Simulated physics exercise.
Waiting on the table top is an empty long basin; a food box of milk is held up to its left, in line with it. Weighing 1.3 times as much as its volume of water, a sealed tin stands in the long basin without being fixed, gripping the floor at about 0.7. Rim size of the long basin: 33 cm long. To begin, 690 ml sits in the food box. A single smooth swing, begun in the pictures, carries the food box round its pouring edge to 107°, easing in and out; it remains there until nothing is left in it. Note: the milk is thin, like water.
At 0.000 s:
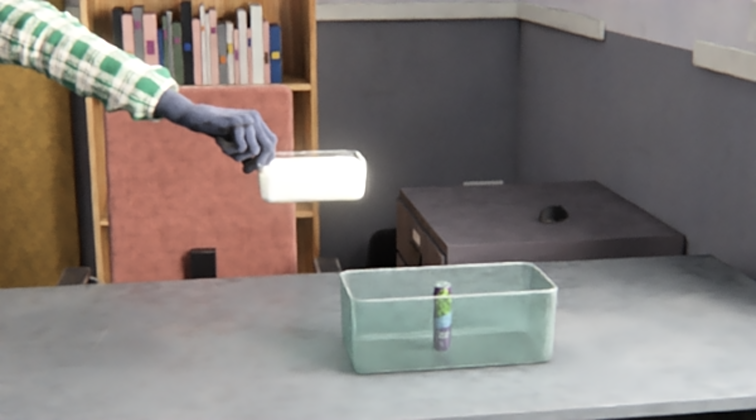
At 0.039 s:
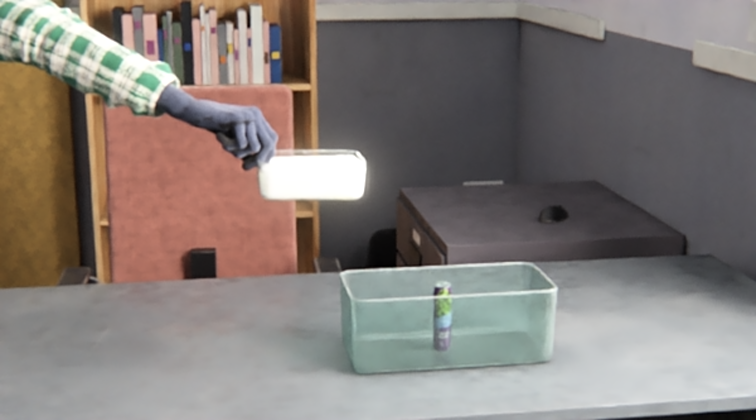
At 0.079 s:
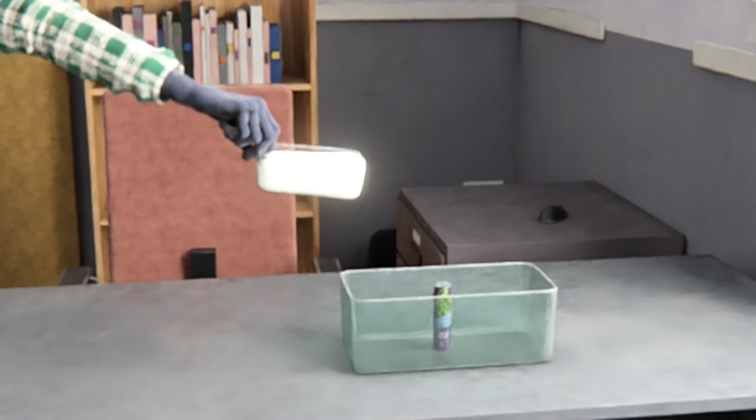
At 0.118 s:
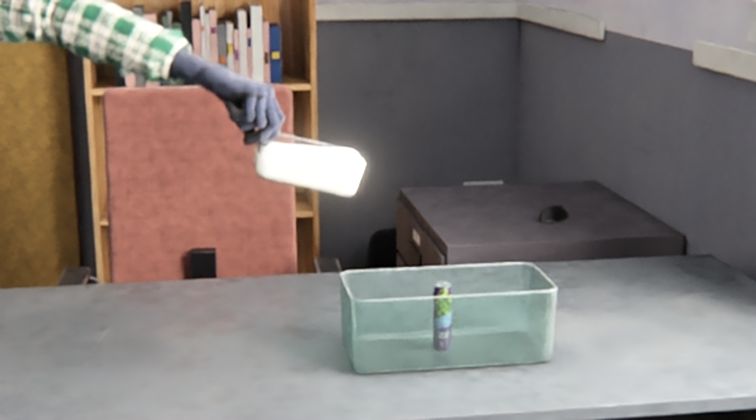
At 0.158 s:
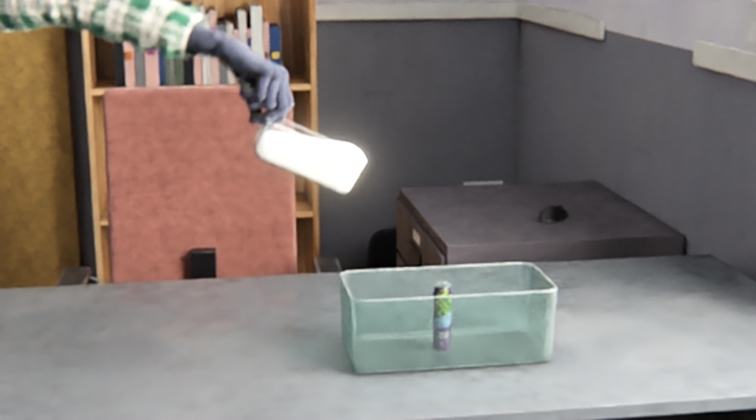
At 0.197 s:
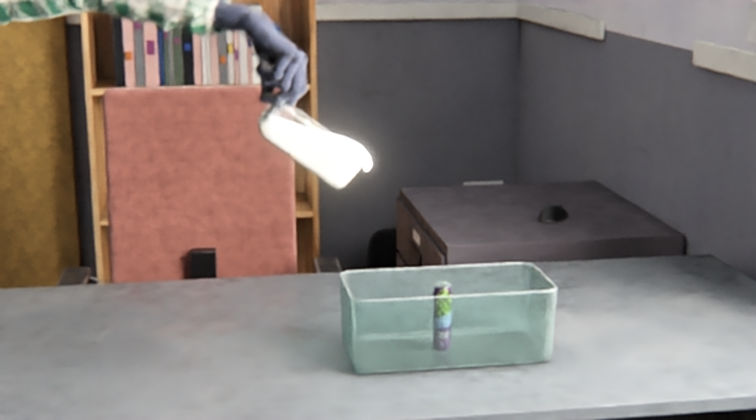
A gloved hand on a checked green-and-white sleeve holds a food box of glowing white milk above and left of a long clear basin with a small tin inside on a grey table. The hand rises and tilts the box steadily down to the right, and milk begins to slip over its lower edge.
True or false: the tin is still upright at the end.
True.
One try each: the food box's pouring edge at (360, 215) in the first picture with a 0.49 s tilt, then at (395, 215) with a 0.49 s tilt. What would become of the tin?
Try 1: Tipped over; try 2: Still standing.
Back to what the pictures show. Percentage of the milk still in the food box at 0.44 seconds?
Roughly 18 percent.
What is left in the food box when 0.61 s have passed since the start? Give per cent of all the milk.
Around 2 in a hundred.
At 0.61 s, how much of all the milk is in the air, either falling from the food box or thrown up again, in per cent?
Close to 12 %.
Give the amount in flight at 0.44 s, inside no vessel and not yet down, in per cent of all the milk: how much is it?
76 %.
By 0.44 s the tilt is 104° and 19 per cent is still to pour; the tin stands where it began.
By 0.61 s the tilt is 107° and 2 per cent is still to pour; the tin stands where it began.
By 0.79 s the tilt is 107° and 0 per cent is still to pour; the tin stands where it began.
By 0.99 s the tilt is 107° and 0 per cent is still to pour; the tin stands where it began.
At rest the tin stands where it began.
